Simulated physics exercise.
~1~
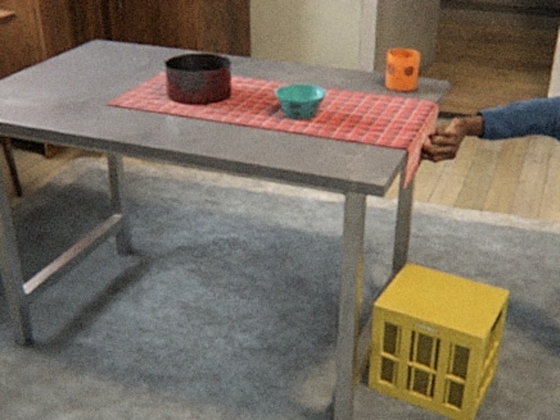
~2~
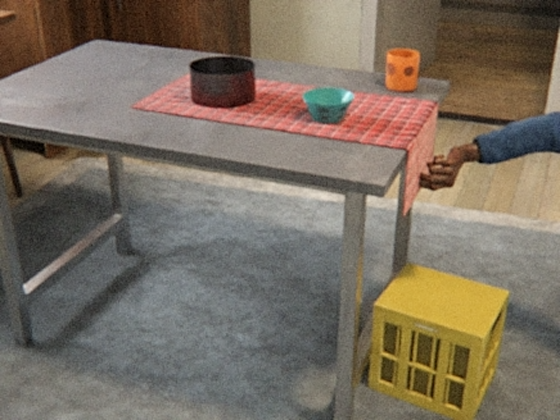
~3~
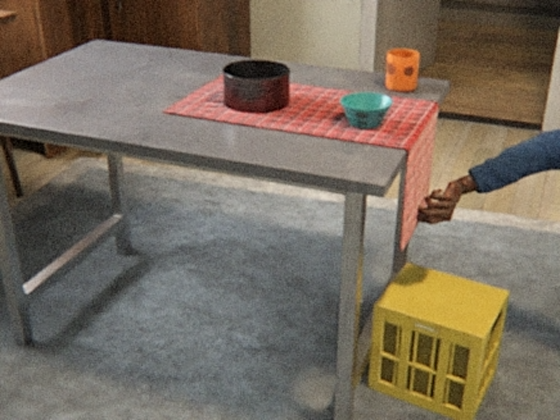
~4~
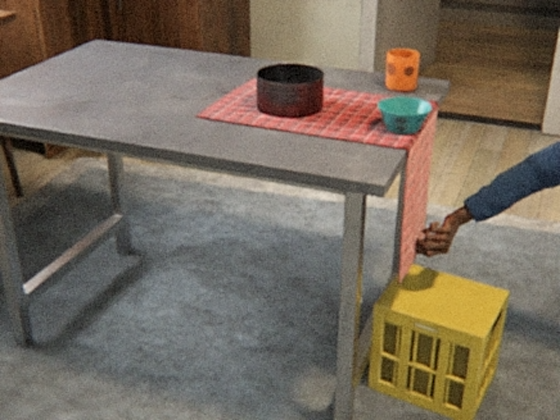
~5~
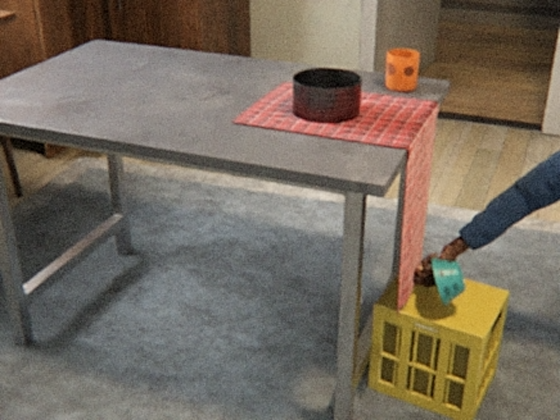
The clip opens on a gray table with a dark pot and a turquoise bowl resting on a red checked runner, while an orange mug stands near the far corner. A hand reaching in from the right holds the runner's hanging end and draws it slowly downward. The cloth slides right across the tabletop, carrying the pot and bowl toward the edge. As the hem nears the yellow crate on the floor, the bowl reaches the brink. Finally the bowl is off the table, down by the hand just above the crate, while the pot and mug remain on top.
